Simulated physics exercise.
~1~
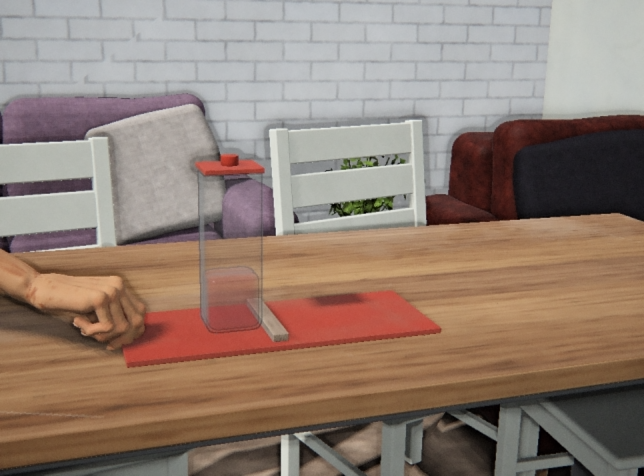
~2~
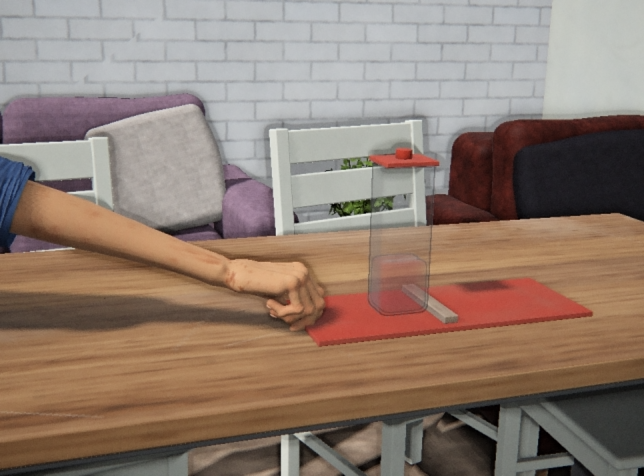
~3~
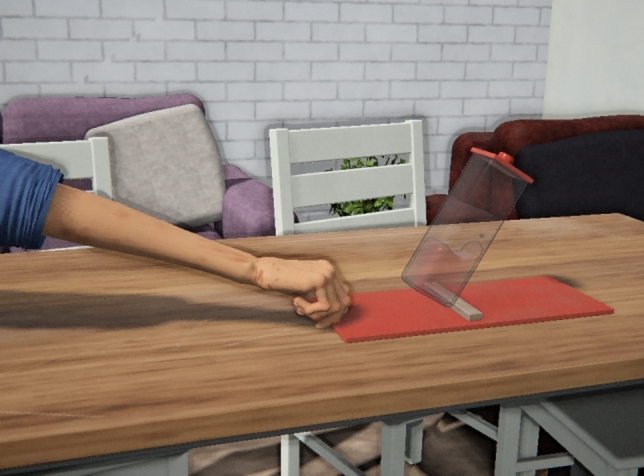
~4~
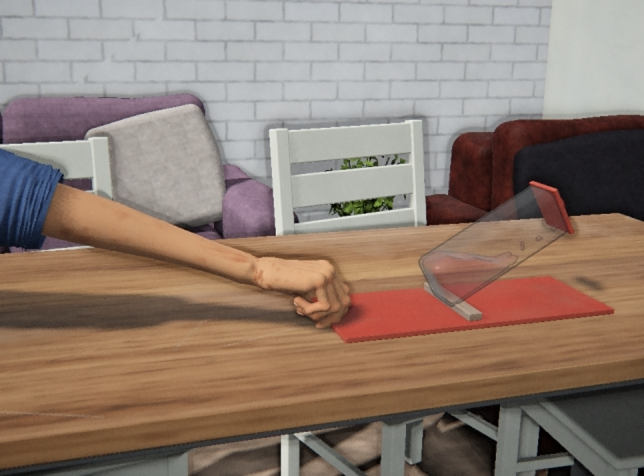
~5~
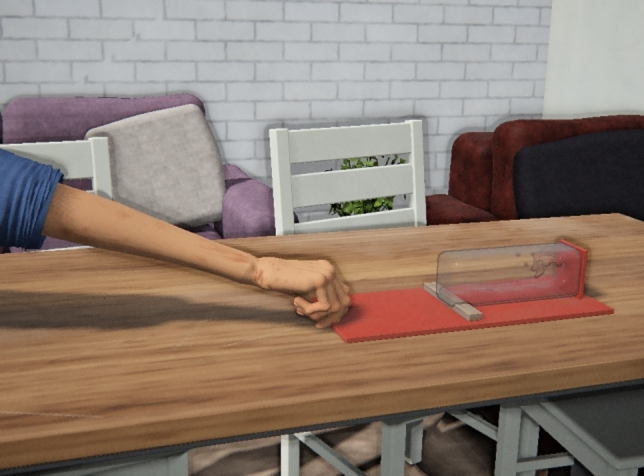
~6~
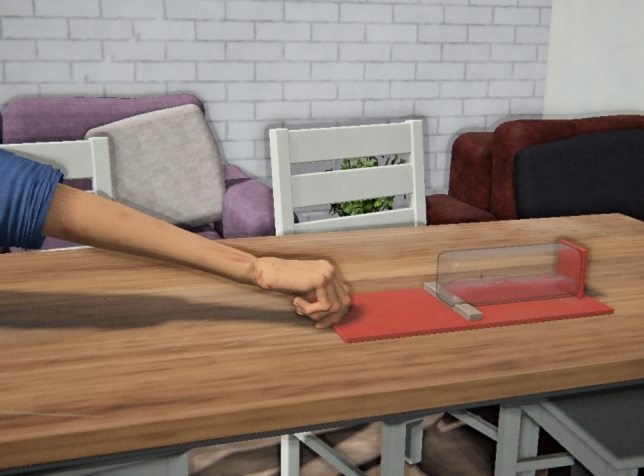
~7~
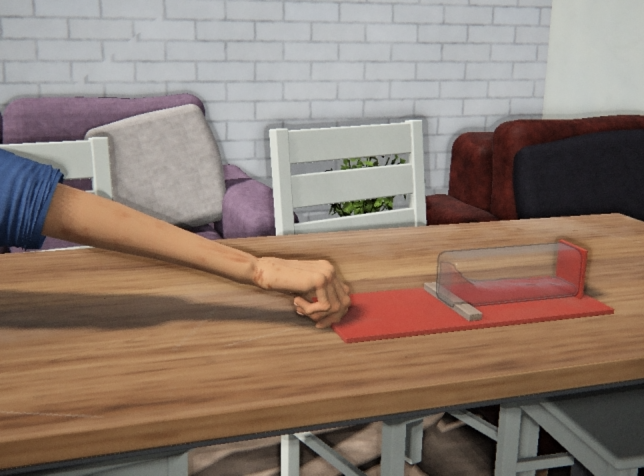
A bare arm in a blue sleeve reaches in from the left across a wooden table, its fist at the edge of a flat red board, seen from a fixed, slightly raised view. On the board stands a clear square bottle with a red cap and some reddish-looking liquid, beside a low pale batten. A purple sofa, white chairs and a dark red sofa stand behind, before a white brick wall. The board slides right with the bottle upright, then stops. The bottle tips rightward over the batten, falls onto its side and stays lying there, cap to the right.
